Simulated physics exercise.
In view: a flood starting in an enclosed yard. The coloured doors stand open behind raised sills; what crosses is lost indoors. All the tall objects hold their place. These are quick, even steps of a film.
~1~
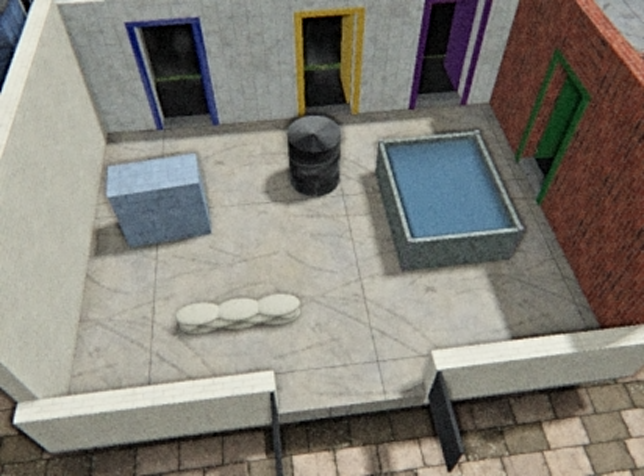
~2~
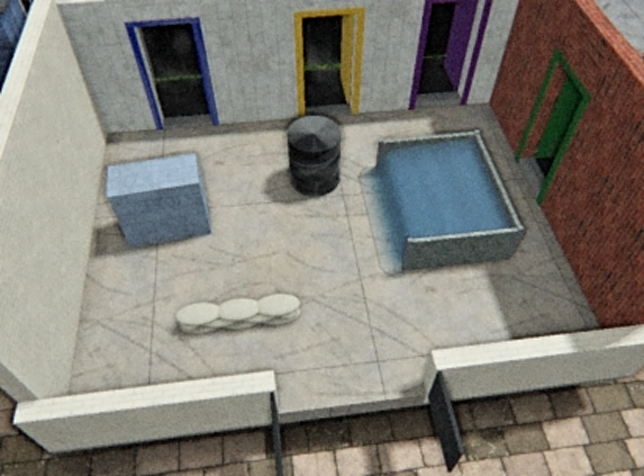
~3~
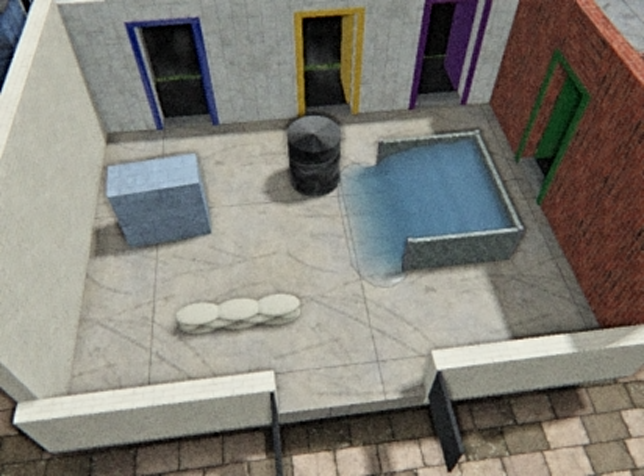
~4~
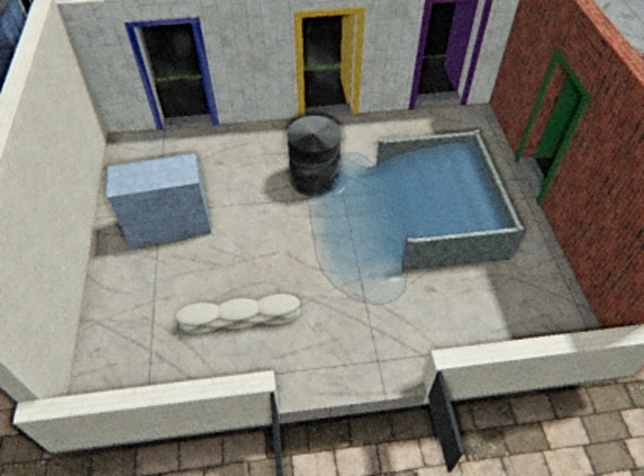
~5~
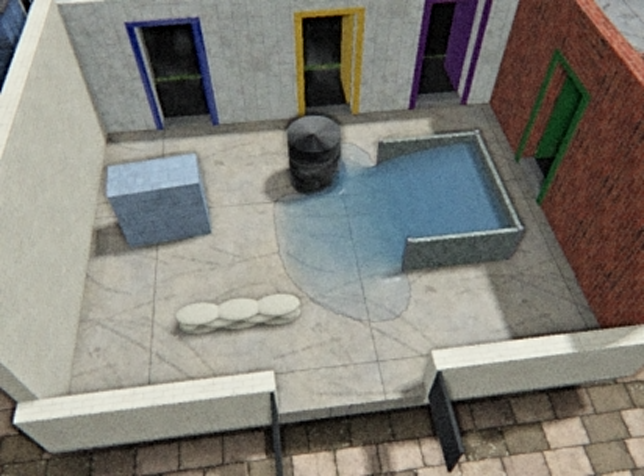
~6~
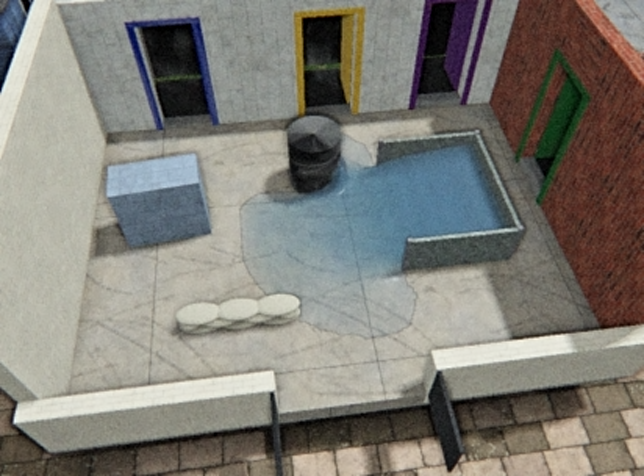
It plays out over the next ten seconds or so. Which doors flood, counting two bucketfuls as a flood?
In the end: The green door admits no more than that; the yellow door lets in a lot; the purple door admits no more than that; the blue door lets in a lot.
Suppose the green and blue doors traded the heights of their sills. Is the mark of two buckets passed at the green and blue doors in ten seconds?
In short: The green door lets less in, the blue door holds.
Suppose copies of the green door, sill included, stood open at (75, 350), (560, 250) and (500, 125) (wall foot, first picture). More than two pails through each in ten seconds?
As listed: Takes more, is under, holds.
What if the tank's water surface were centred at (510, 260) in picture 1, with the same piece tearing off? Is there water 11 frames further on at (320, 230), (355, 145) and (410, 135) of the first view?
As listed: Wet, dry, not flooded.
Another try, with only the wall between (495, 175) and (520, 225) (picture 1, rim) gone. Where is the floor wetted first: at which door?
I say the door marked green.
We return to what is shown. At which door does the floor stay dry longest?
I say the green-painted one.
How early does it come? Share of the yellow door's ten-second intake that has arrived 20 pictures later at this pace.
Close to 80 %.
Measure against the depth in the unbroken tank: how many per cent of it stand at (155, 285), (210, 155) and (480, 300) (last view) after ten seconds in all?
In turn 6, 6 and 6 in a hundred.
A moment on, water covers 35 % of the floor; the green door not reached, the yellow door under two buckets in, the purple door not reached, the blue door not reached.
Next, water covers 50 % of the floor; the green door not reached, the yellow door over two buckets in, the purple door wet at the sill, nothing in, the blue door not reached.
Then, water covers 65 % of the floor; the green door not reached, the yellow door over two buckets in, the purple door wet at the sill, nothing in, the blue door under two buckets in.
Later, water covers 80 % of the floor; the green door wet at the sill, nothing in, the yellow door far over two buckets in, the purple door wet at the sill, nothing in, the blue door over two buckets in.
In the end, water covers 95 % of the floor; the green door wet at the sill, nothing in, the yellow door far over two buckets in, the purple door wet at the sill, nothing in, the blue door over two buckets in.
